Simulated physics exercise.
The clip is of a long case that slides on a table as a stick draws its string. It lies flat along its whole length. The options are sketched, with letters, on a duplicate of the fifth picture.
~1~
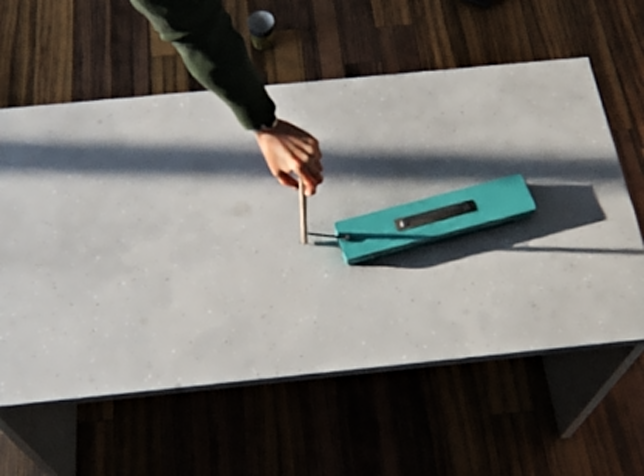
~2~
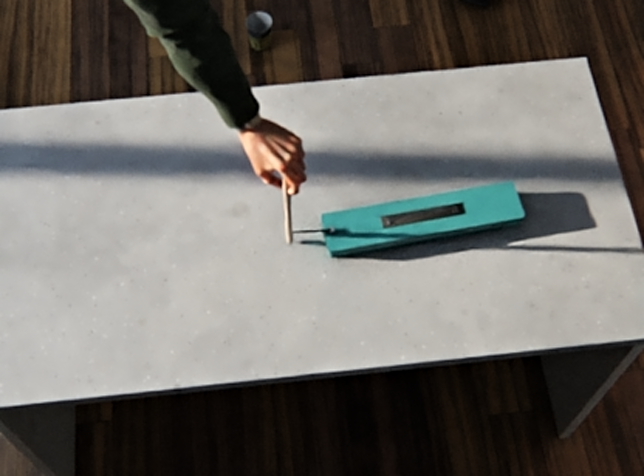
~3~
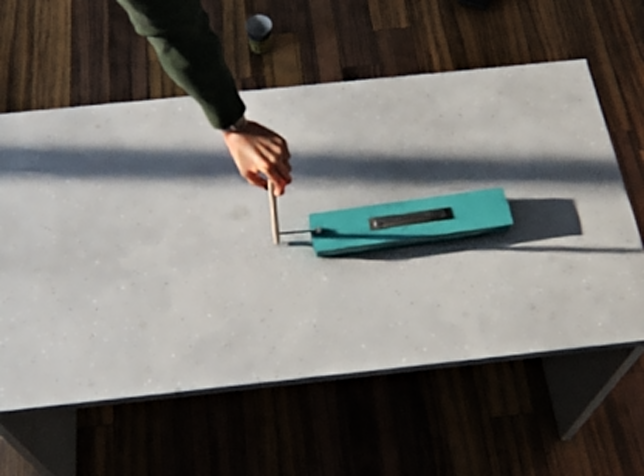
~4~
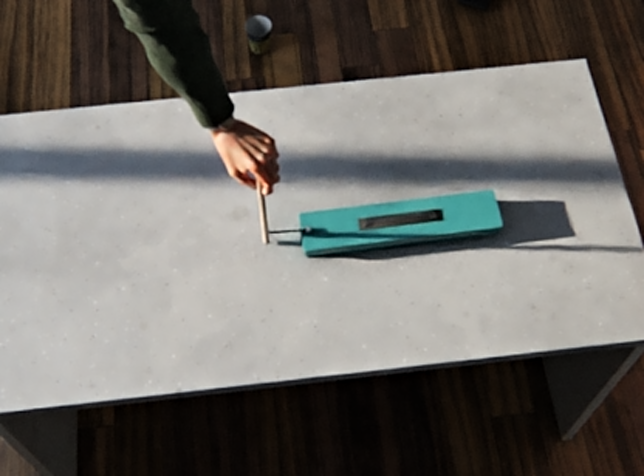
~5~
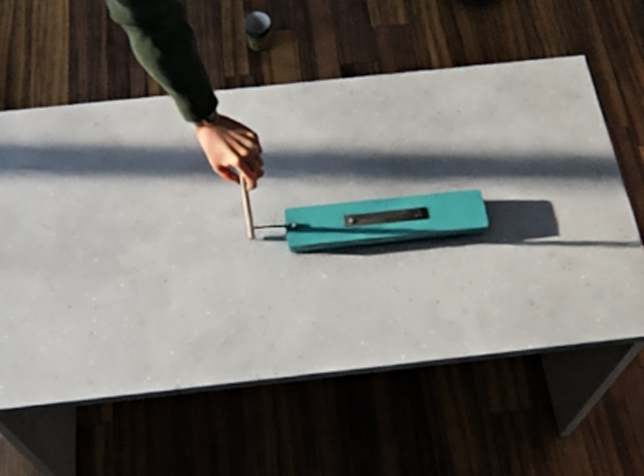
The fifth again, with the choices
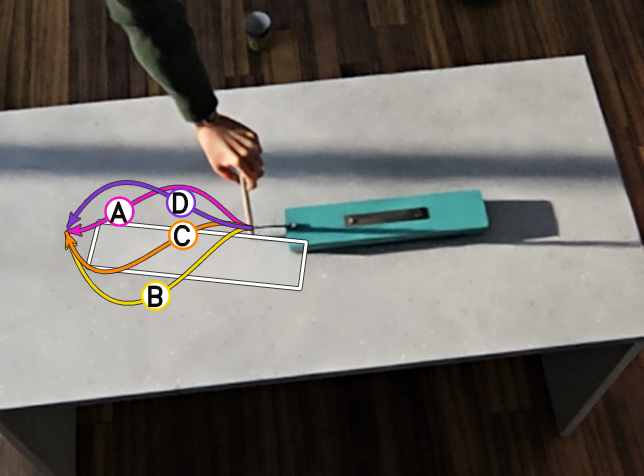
Turquoise case sliding left across a pale grey table as a hand draws its string with a thin stick.
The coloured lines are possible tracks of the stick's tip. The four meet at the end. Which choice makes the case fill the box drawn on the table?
B.
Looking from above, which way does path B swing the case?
On that path, clockwise.
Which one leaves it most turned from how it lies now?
B.
On the marked copy, A from (251, 228) via (161, 190) to (68, 231); B from (251, 228) via (149, 299) to (67, 235); C from (251, 228) via (149, 256) to (66, 233); D from (251, 228) via (155, 189) to (68, 226); the outline at (197, 254).
Following B. Soon after the start, foot of the stick (181, 280), middle of the case (311, 236).
Later, foot of the stick (97, 291), middle of the case (235, 262).
In the end, foot of the stick (66, 232), middle of the case (197, 254); it lies in the outline.
As for the rest, A leaves its middle at (202, 215); C leaves its middle at (200, 240); D leaves its middle at (200, 208).
